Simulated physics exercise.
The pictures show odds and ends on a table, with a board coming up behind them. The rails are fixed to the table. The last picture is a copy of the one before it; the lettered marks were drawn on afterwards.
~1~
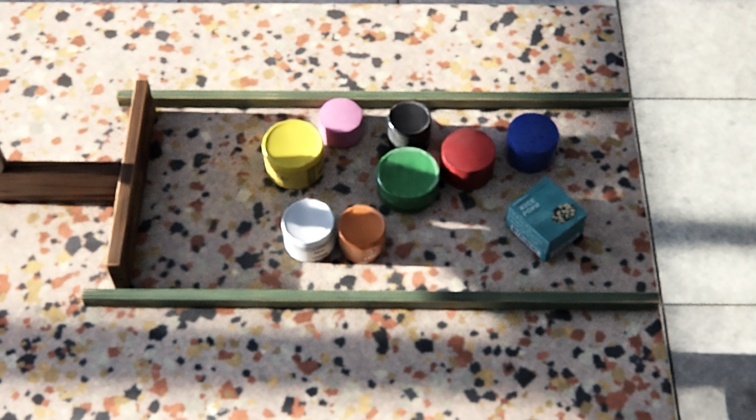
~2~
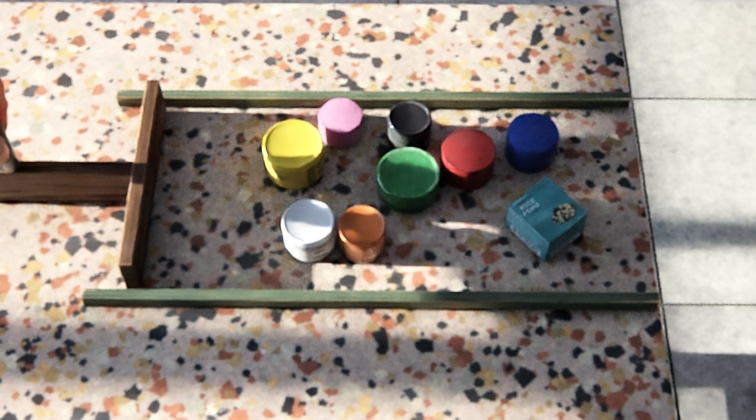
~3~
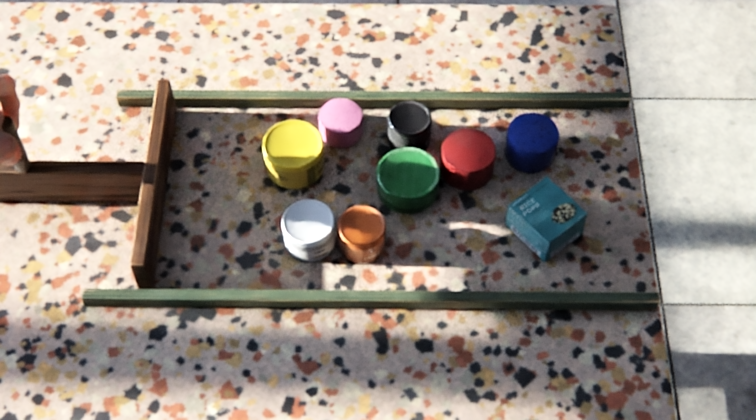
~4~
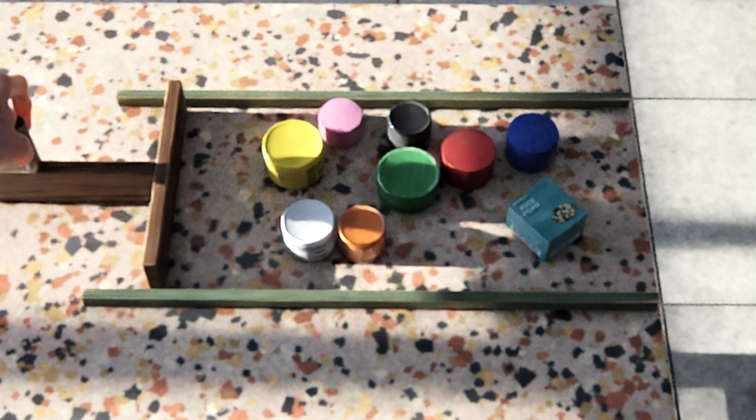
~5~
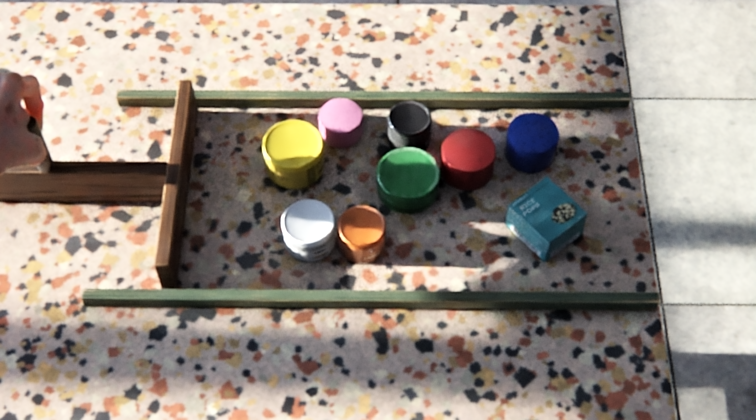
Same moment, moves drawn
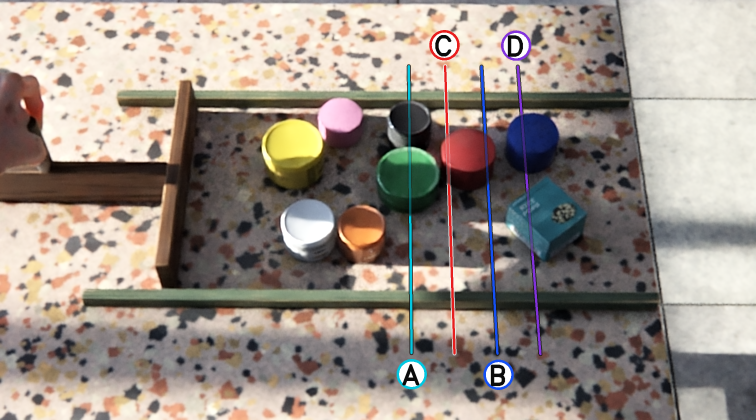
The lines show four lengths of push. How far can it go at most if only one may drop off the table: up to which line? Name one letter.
The farthest such stop is D.
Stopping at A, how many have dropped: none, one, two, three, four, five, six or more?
The count is none.
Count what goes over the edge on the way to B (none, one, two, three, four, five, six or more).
The count is none.
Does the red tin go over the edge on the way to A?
No.
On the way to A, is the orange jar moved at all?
Yes.
On the marked copy, A at (410, 198); B at (489, 198); C at (449, 198); D at (528, 198).
Taking D. A third of the way, board (300, 168); pink tin (352, 119); orange jar (383, 236).
Two thirds of the way, board (428, 169); turquoise box (569, 219); blue pot (555, 140).
When it is over, board (527, 169); blue pot (634, 132); turquoise box (642, 227); none fallen.
As for the rest, A is within the limit but short; B is within the limit but short; C is within the limit but short.
